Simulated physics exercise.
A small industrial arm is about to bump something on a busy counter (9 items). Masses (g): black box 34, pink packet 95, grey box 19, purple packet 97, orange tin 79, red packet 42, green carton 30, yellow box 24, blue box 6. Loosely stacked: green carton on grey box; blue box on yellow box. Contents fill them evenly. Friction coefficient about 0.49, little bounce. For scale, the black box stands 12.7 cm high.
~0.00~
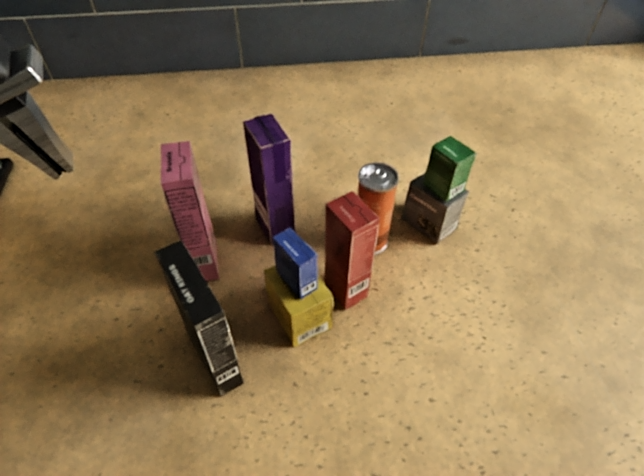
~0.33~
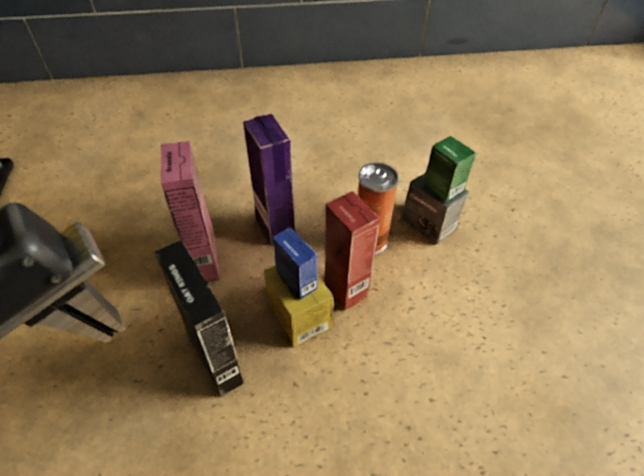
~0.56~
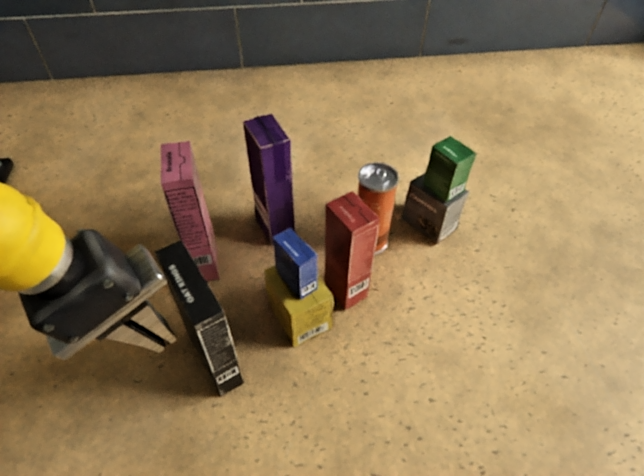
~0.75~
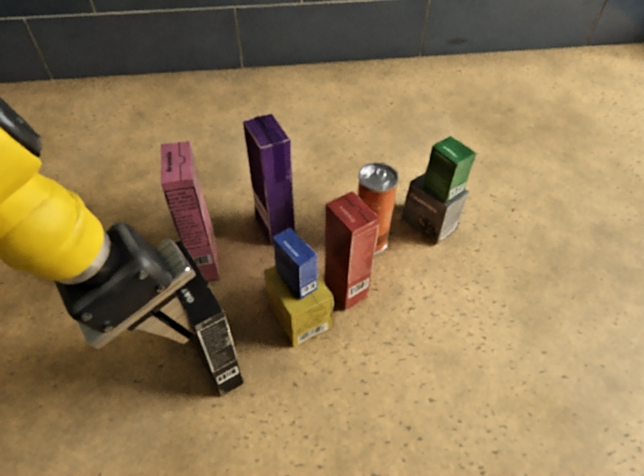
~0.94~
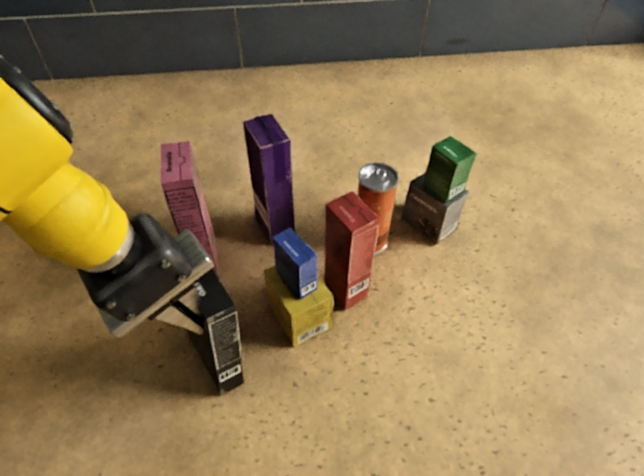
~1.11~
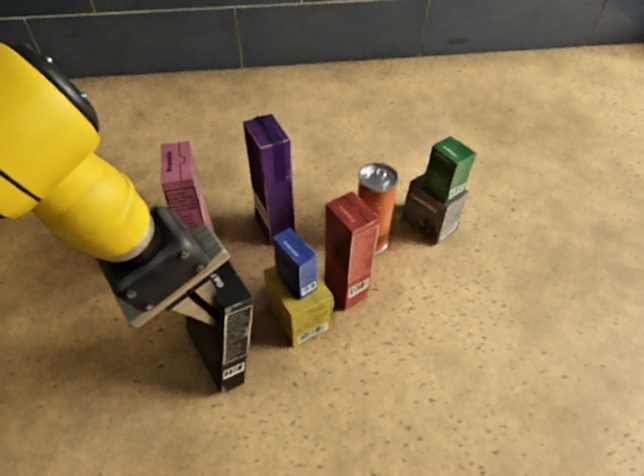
In the video, a yellow robotic arm with a dark gripper enters from the left, moving toward several colourful boxes and an orange tin on a speckled counter, then pushes against the black box, which tilts slightly rightward.
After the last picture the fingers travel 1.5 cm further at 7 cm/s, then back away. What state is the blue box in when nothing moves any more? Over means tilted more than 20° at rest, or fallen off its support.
The blue box: Down.
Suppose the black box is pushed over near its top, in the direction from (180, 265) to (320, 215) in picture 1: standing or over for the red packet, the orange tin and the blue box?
Red packet upright, orange tin standing, blue box over.
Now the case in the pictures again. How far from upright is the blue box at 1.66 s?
Some 50° off upright.
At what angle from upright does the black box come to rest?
About 50°.
By 1.36 s, tilt black box 35°, blue box 5°.
By 1.66 s, blue box and black box touch at 1.38 s; yellow box and black box touch at 1.40 s; tilt blue box 46°, black box 46°.
By 2.11 s, tilt blue box 46°, black box 46°.
In the end black box and blue box are over (lying or leaning past 20°); 7 still stand.
